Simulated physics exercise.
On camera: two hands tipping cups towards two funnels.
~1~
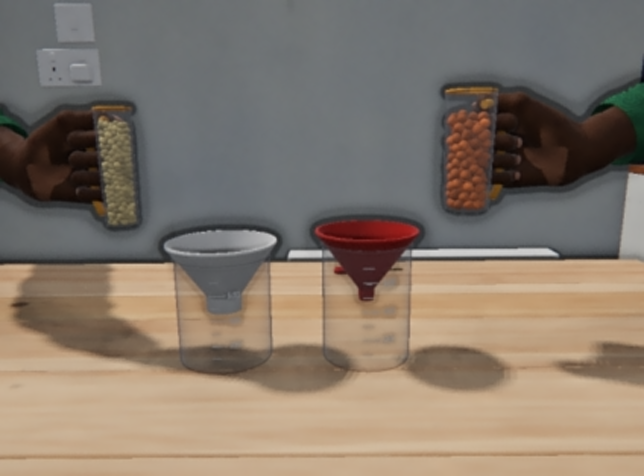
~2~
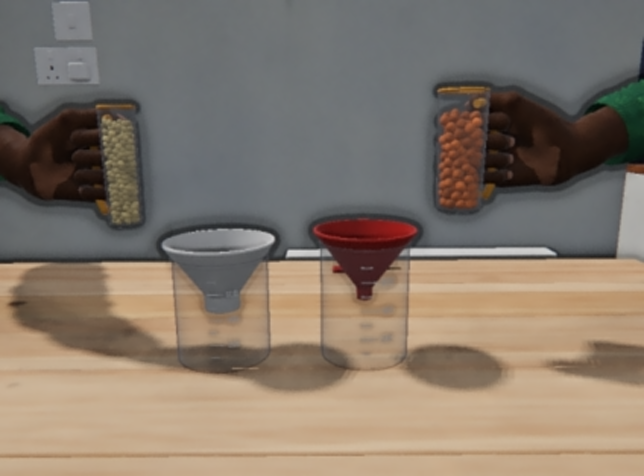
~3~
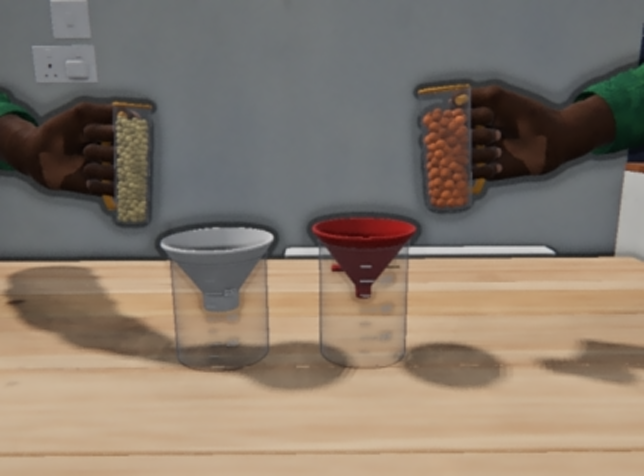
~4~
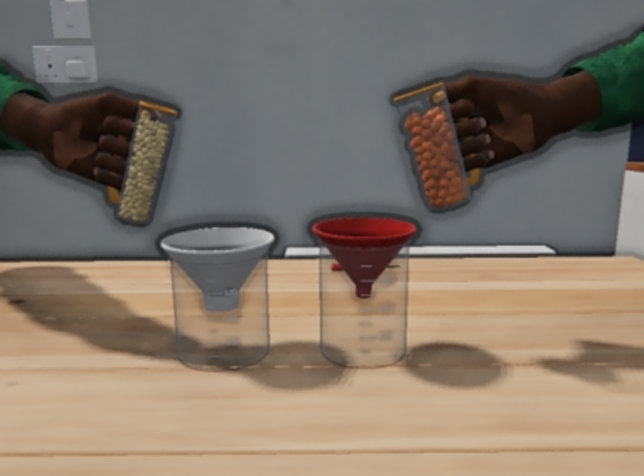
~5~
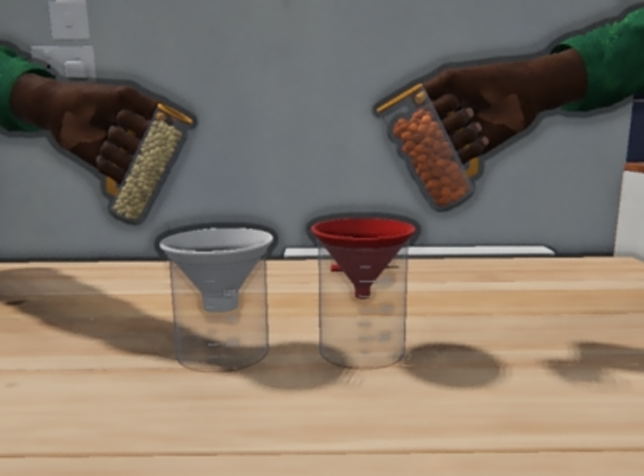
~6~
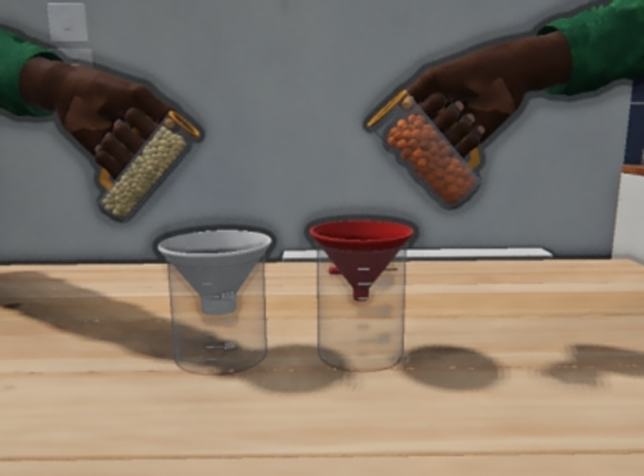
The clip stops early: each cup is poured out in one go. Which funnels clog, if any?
The left funnel lets everything through and the right funnel jams.
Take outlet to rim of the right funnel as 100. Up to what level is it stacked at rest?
About 100 per cent.
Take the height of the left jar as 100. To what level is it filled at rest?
Near 10 %.
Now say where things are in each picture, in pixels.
Left funnel at (222, 250), outlet at (225, 309), about 6 pieces wide; left cup at (118, 168), holding soya beans; right funnel at (367, 239), outlet at (366, 299), about one piece wide; right cup at (468, 152), holding coated peanuts, in the first picture.
Left cup at (121, 167), upright; right cup at (461, 151), upright, in the second picture.
Left cup at (132, 165), tipped 5°; right cup at (447, 150), tipped 5°, in the third picture.
Left cup at (145, 165), tipped 18°; right cup at (435, 149), tipped 18°, in the fourth picture.
Left cup at (150, 166), tipped 30°; right cup at (428, 150), tipped 30°, in the fifth picture.
Left funnel at (216, 250), outlet at (219, 309); left cup at (148, 168), tipped 43°; right funnel at (361, 239), outlet at (361, 299); right cup at (426, 153), tipped 43°, in the sixth picture.
Then, 0.36 s after the last picture, left, all still in the cup; right, all still in the cup.
Then, 0.75 s after the last picture, left, all still in the cup; right, nearly all still in the cup, a stray few in or over the funnel.
Then, 1.21 s after the last picture, left, about a third still in the cup, about a third in or over the funnel, about a quarter down in the jar; right, about half still in the cup, about half in or over the funnel, a stray few down in the jar.
At rest, left, all down in the jar; right, nearly all stuck in the funnel, a stray few down in the jar.
